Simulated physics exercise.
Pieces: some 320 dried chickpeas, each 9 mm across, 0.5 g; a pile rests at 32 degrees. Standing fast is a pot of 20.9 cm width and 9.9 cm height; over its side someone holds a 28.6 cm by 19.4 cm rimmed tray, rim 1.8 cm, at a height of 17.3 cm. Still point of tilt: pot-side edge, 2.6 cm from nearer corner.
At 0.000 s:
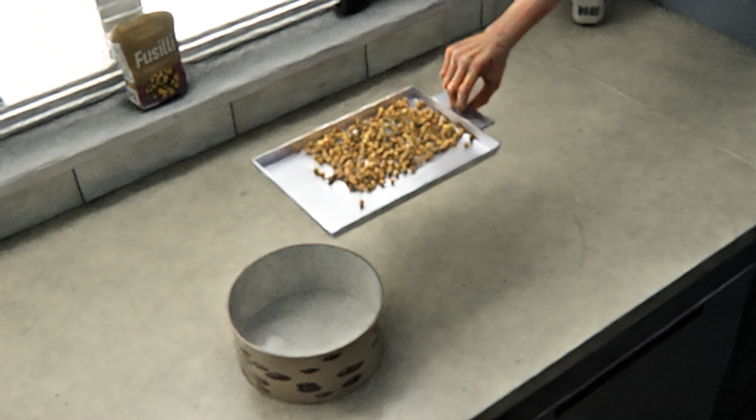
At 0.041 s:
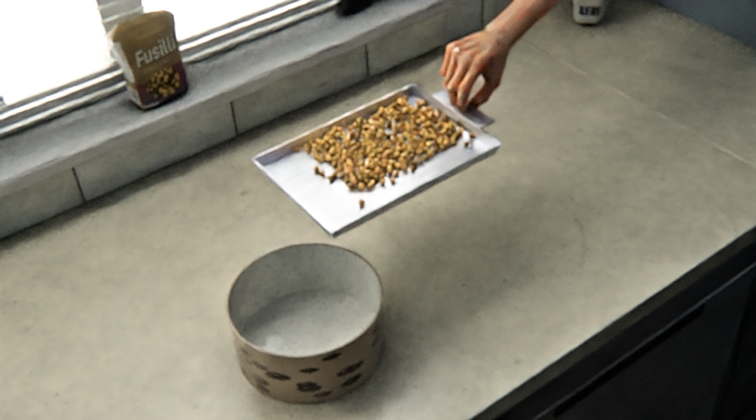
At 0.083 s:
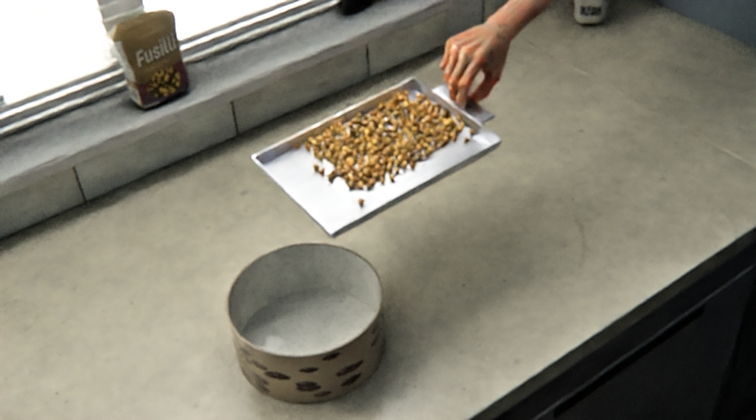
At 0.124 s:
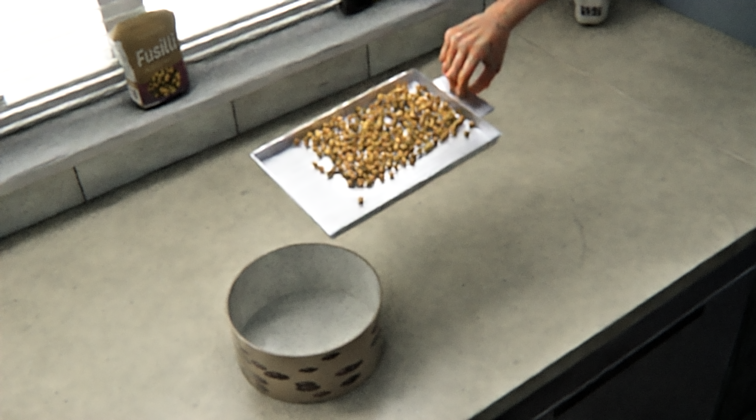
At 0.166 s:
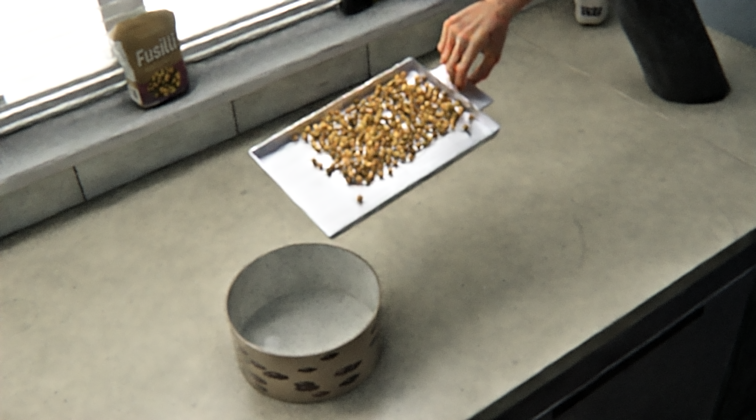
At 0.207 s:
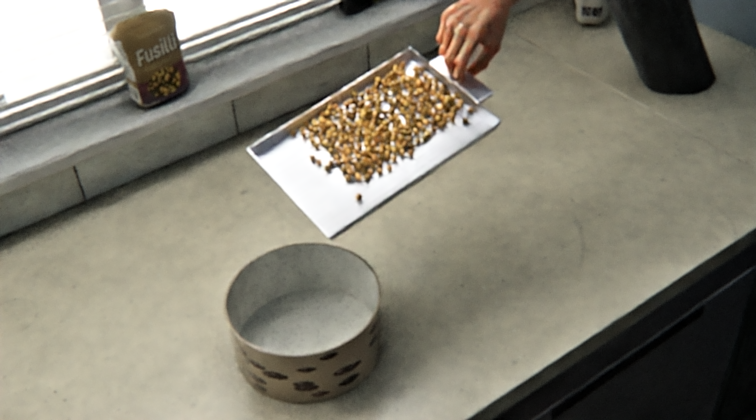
A hand at the upper right grips the end of a white rimmed tray above a grey stone kitchen counter, seen from a high, steady angle beside a bright window. The tray carries a heap of golden-brown pieces above a pale pot with dark spots, with a brown Fusilli packet on the sill. The hand slowly raises the far side, tilting the tray toward the front left, while a dark object appears upper right.
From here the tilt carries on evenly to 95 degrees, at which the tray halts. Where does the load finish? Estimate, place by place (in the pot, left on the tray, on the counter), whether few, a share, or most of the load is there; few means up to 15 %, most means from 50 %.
My estimate: Pot: Most, tray: Few, counter: Few.
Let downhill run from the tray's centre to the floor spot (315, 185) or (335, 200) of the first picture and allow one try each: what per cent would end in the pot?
About 35 and 90 per cent.
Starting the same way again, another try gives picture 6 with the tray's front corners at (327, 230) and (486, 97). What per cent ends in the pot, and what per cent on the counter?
That works out as pot 30 and counter 70.
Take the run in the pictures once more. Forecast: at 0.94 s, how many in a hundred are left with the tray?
Some 50 per cent of the load.
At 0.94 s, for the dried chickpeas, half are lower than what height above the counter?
The halfway mark is near 16 cm.
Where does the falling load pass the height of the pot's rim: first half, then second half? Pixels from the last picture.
Early: About (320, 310); late: About (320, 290).
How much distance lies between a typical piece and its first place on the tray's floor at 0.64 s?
11 cm.
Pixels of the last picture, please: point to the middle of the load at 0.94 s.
Around (321, 253).
After 0.64 s, tilt 52 degrees; the tray holds 100 %, the pot 0 %.
After 0.94 s, tilt 79 degrees; the tray holds 50 %, the pot 40 %.
After 1.33 s, tilt 95 degrees; the tray holds 0 %, the pot 95 %.
At rest (2.0 s), pot 100 %, tray 0 %, counter 0 %.
